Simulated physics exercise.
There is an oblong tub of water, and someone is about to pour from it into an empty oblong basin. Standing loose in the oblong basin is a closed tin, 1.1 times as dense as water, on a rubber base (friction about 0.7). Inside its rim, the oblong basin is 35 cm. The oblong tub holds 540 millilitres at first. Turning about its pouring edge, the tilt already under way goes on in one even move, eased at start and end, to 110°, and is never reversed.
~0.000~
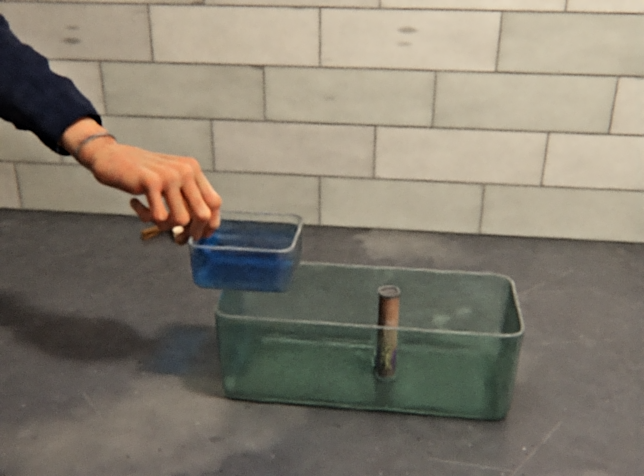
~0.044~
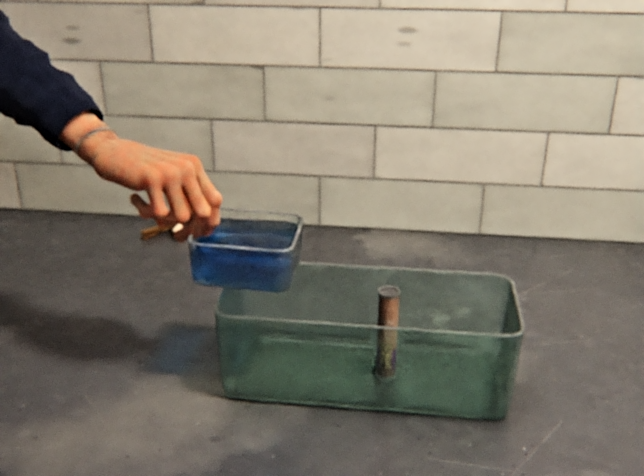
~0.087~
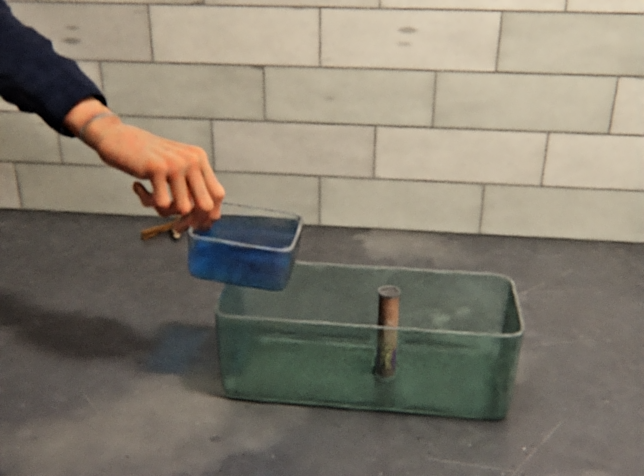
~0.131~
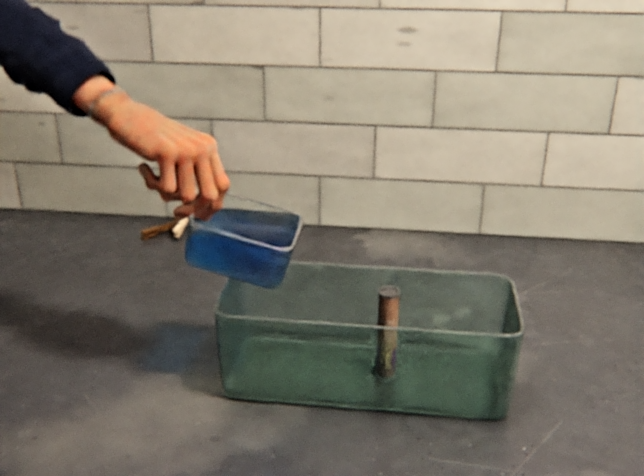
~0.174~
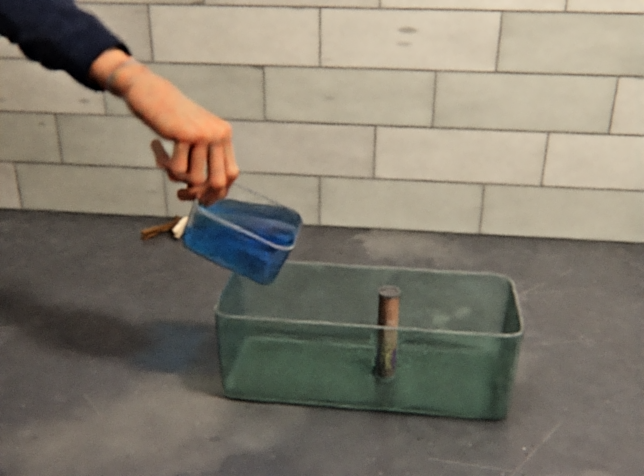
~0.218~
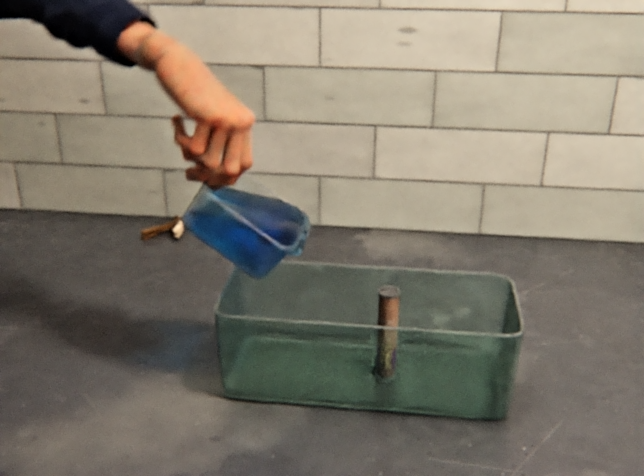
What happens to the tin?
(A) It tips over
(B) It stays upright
Answer: A.
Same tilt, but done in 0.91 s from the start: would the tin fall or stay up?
Result: Tin tipped over.
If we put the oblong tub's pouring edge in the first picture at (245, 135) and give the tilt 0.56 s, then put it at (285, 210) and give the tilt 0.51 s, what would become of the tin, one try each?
Try 1: Tipped over; try 2: Tipped over.
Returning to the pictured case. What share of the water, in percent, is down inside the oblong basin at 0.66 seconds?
The fraction sits near 96 in a hundred.
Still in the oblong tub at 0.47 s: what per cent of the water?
Roughly 16 %.
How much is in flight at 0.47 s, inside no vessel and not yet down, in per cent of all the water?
52 %.
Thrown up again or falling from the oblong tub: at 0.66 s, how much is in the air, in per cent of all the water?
I'd say some 4 per cent is in the air.
By 0.47 s the tilt is 103° and 17 per cent is still to pour; the tin stands where it began.
By 0.66 s the tilt is 110° and 0 per cent is still to pour; the tin leans 23°.
By 0.85 s the tilt is 110° and 0 per cent is still to pour; the tin lies on its side.
By 1.06 s the tilt is 110° and 0 per cent is still to pour; the tin lies on its side.
At rest the tin lies on its side.
